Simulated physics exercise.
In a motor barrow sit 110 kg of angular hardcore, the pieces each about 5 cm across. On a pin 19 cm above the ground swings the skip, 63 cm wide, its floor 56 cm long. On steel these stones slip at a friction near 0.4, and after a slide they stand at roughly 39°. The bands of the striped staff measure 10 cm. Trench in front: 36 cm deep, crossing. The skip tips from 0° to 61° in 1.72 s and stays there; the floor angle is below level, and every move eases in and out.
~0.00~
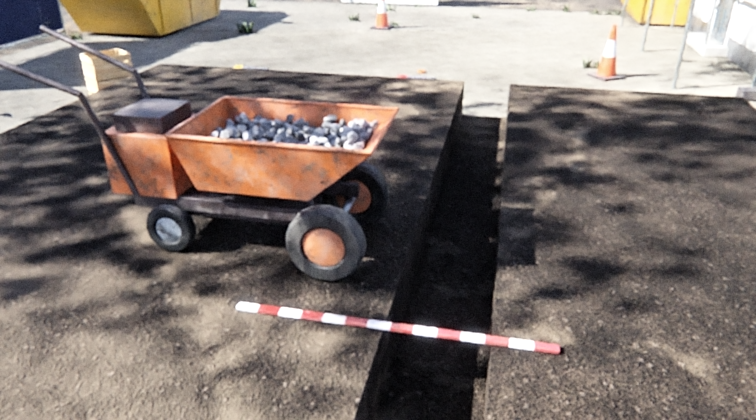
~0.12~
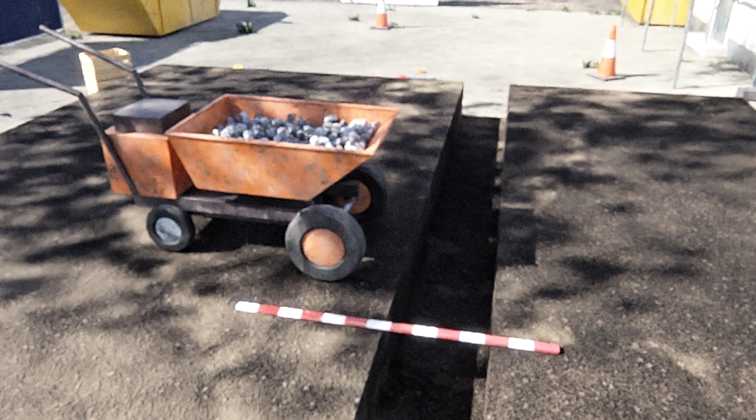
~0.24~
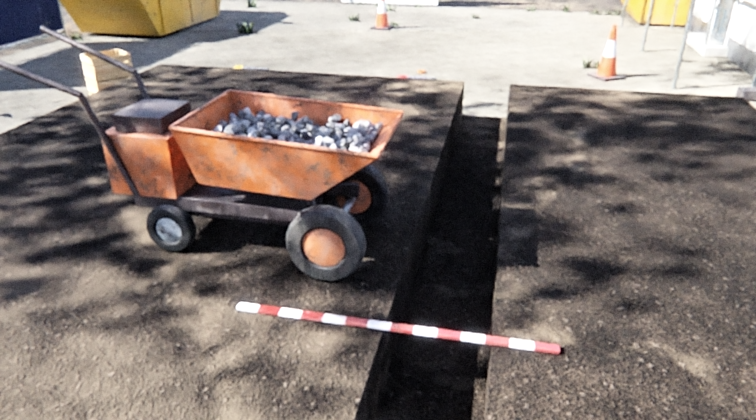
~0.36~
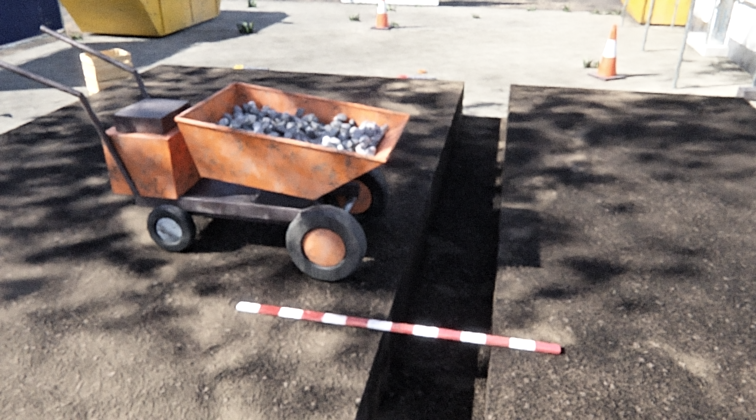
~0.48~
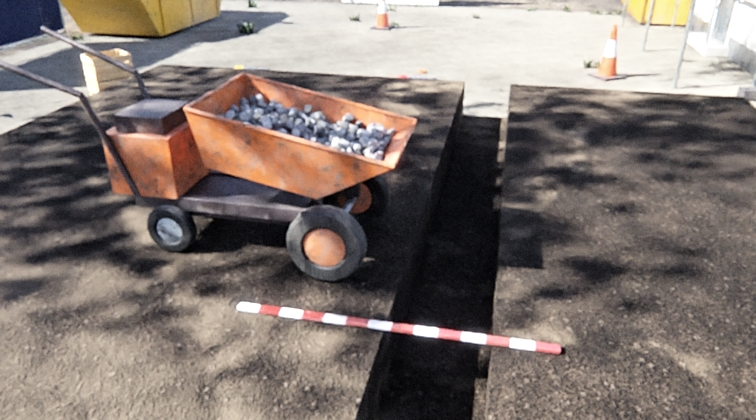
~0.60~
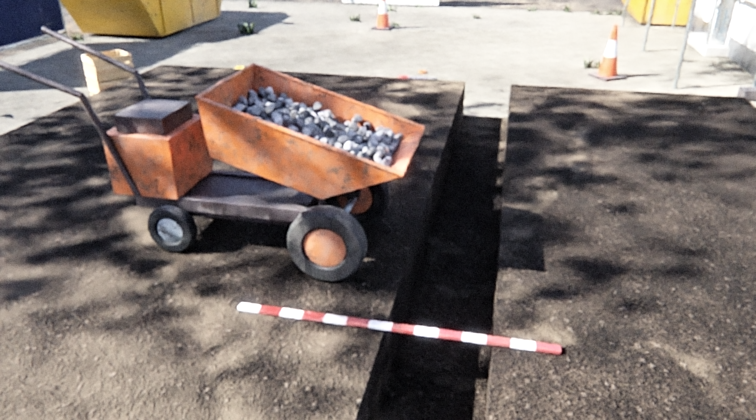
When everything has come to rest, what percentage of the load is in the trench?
About 85 per cent.
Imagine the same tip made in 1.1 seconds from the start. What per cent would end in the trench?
Then some 85 per cent would.
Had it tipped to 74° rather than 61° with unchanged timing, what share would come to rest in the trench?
I'd expect around 95 in a hundred.
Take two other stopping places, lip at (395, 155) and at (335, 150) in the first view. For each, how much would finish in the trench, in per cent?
The first gives about 65 percent and the second about 90 percent.
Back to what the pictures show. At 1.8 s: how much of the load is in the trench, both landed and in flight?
I'd say near 15 per cent at that time.
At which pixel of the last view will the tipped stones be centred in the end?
Somewhere near pixel (465, 310).
After 1.3 s the floor is at 51°; 100 % in the skip; the foremost stones are at (430, 205).
After 1.8 s the floor is at 61°; 84 % in the skip, 16 % in the trench; the foremost stones are at (490, 298).
After 2.2 s the floor is at 61°; 51 % in the skip, 46 % in the trench, 3 % past the trench; the foremost stones are at (530, 272).
After 4.1 s the floor is at 61°; 11 % in the skip, 85 % in the trench, 4 % past the trench; the foremost stones are at (554, 268).
